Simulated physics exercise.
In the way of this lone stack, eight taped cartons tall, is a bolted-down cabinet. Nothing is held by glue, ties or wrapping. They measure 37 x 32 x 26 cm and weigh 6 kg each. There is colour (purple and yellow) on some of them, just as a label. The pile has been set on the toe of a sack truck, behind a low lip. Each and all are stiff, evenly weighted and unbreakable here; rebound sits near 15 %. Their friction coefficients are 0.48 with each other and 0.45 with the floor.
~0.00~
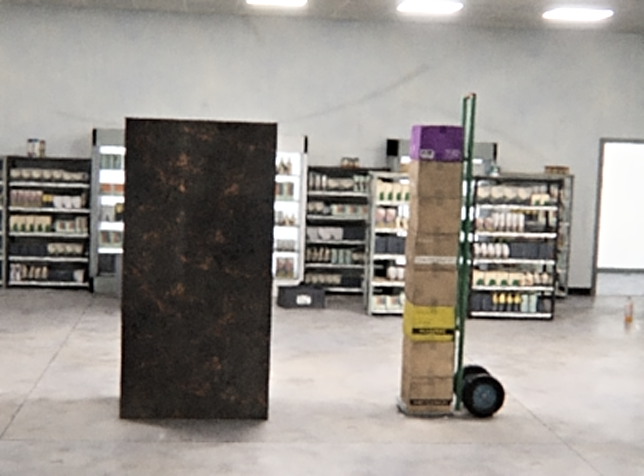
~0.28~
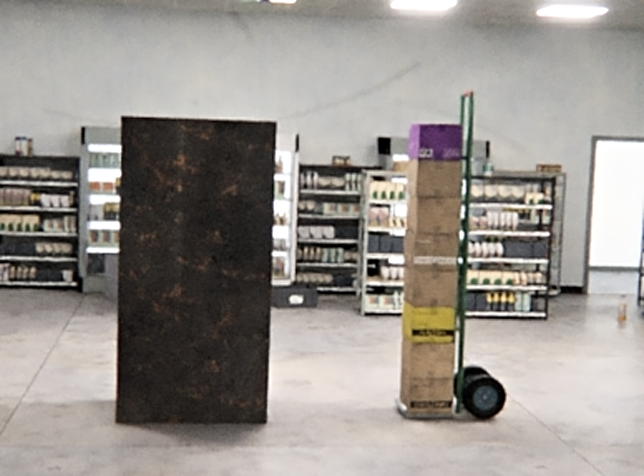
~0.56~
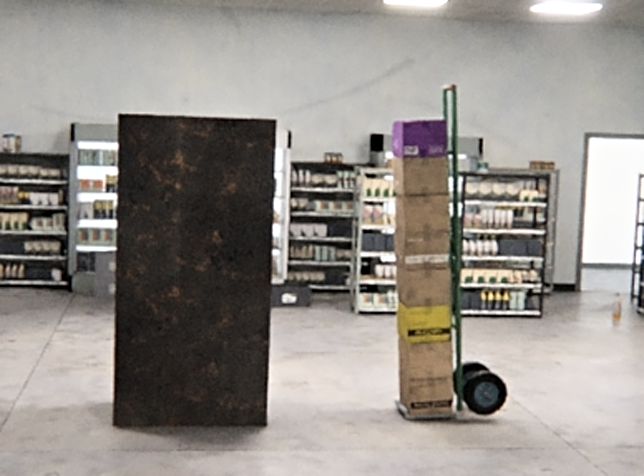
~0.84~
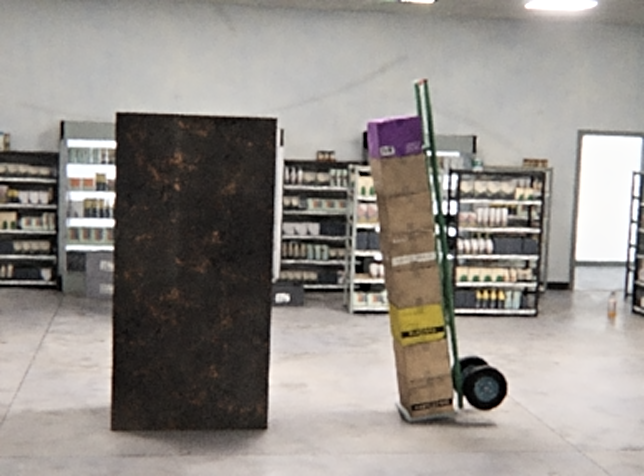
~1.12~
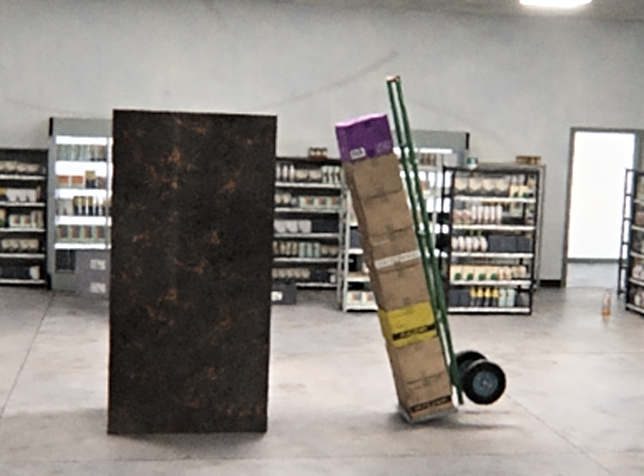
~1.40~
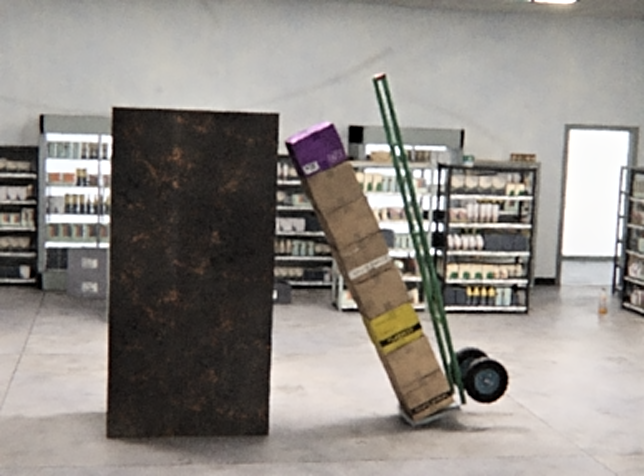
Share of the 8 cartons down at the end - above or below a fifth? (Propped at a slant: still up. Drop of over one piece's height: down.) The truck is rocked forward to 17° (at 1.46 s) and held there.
Below a fifth.
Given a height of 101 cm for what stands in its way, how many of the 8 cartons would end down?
You'd end up with 4 of them.
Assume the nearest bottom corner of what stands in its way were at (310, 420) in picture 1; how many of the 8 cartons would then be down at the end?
That would give 0.
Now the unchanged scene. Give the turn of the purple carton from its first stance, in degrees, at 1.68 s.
Roughly 25 degrees.
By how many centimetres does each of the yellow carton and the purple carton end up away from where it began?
Well, the yellow finishes about 40 cm from where it began, while the purple finishes about 100 cm from its start.
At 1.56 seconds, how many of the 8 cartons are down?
At that moment the count is 0.
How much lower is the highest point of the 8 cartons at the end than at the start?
I make it close to 10 cm.
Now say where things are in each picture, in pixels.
In the first picture (each place is the centre of the face we see best; the camera moves round a little), truck frame (470, 160) 0° forward; purple carton (441, 143); yellow carton (433, 324); all as stacked.
In the second picture, truck frame (469, 159) 0° forward; purple carton (440, 142).
In the third picture, truck frame (455, 153) 4° forward; purple carton (424, 139) tilted 4°; yellow carton (429, 324) tilted 4°; steepest lean 4°, the carton at (432, 397); 8 have shifted.
In the fourth picture, truck frame (433, 149) 9° forward; purple carton (400, 137) tilted 9°; yellow carton (422, 324) tilted 9°; 8 have shifted.
In the fifth picture, truck frame (411, 146) 14° forward; purple carton (369, 139) tilted 16°; yellow carton (412, 325) tilted 16°; 8 have shifted.
In the sixth picture, truck frame (401, 145) 17° forward; purple carton (320, 151) tilted 26°, 13 cm lower; yellow carton (398, 328) tilted 26°; steepest lean 26°, the carton at (336, 187); 8 have shifted.
By 1.46 s, none of the 8 cartons down, 8 disturbed; yellow carton tilted 29°; purple carton tilted 29°, 17 cm lower.
By 1.56 s, none of the 8 cartons down, 8 disturbed; yellow carton tilted 31°; purple carton tilted 30°, 15 cm lower.
By 1.68 s, none of the 8 cartons down, 8 disturbed; yellow carton tilted 34°; purple carton tilted 23°, 14 cm lower.
When it is over (2.5 s), none of the 8 cartons down, 8 disturbed; yellow carton tilted 35°; purple carton tilted 24°, 14 cm lower. That is 0 per cent. In pixels of the last frame, middles, yellow carton near (377, 327), purple carton near (301, 150).
